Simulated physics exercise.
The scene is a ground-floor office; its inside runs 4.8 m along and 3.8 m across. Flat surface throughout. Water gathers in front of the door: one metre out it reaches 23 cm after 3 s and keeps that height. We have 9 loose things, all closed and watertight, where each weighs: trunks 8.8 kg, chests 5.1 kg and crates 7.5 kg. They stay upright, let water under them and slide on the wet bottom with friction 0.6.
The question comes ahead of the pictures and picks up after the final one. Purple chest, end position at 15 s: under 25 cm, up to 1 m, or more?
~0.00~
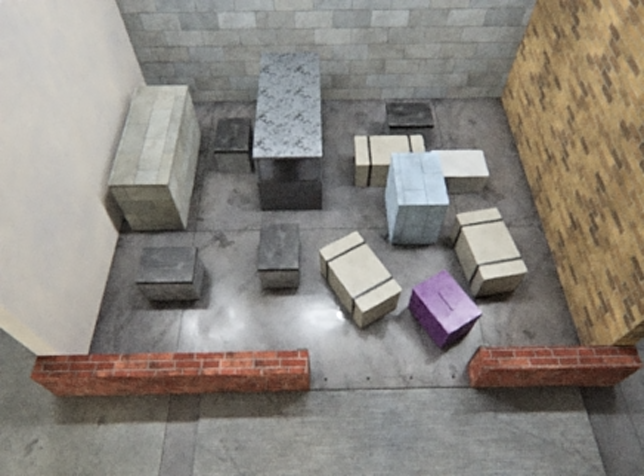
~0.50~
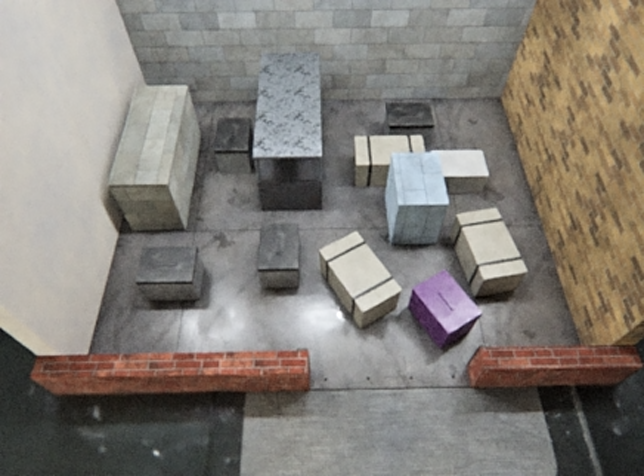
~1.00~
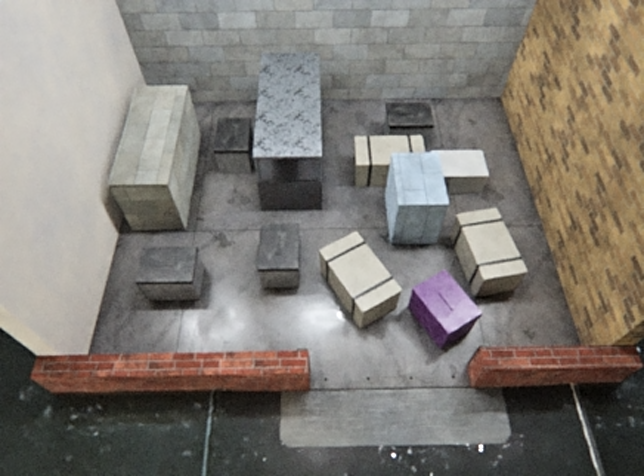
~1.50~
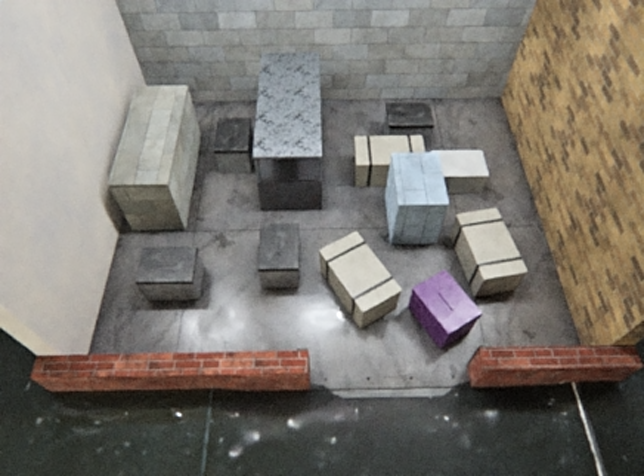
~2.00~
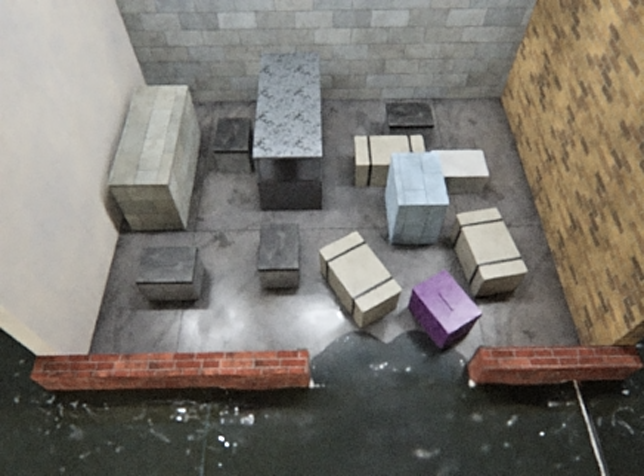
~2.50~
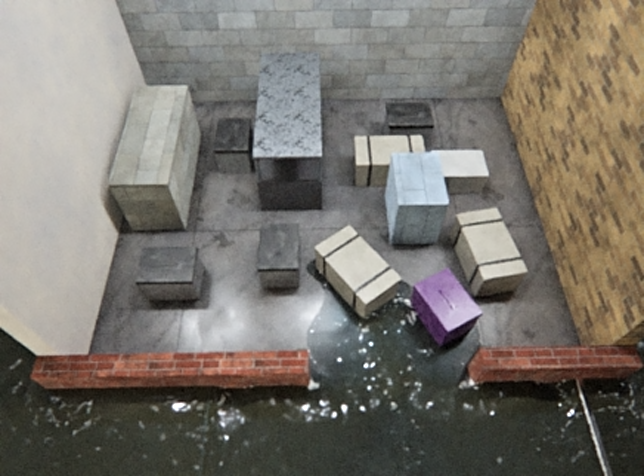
It gets pushed a bit.
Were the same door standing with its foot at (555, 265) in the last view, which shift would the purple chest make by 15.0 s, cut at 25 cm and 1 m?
Result for the purple chest: Large displacement.
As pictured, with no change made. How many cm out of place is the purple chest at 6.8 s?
I'd put it at around 80 cm.
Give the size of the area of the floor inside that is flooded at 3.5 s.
Close to 4.0 m2, I'd say.
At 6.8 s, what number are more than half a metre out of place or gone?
6 of them.
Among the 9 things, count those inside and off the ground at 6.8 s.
The count is 7.
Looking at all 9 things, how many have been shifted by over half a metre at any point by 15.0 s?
Result: 9.
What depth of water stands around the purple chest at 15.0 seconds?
Somewhere close to 14 cm.
After 3.5 s the purple chest is near (473, 286), 0.3 m from its start, aground; 1 afloat.
After 6.8 s the purple chest is near (519, 289), 0.7 m from its start, afloat; 7 afloat.
After 11.0 s the purple chest is near (549, 263), 1.1 m from its start, afloat; 9 afloat.
After 15.0 s the purple chest is near (495, 272), 0.5 m from its start, afloat; 9 afloat.
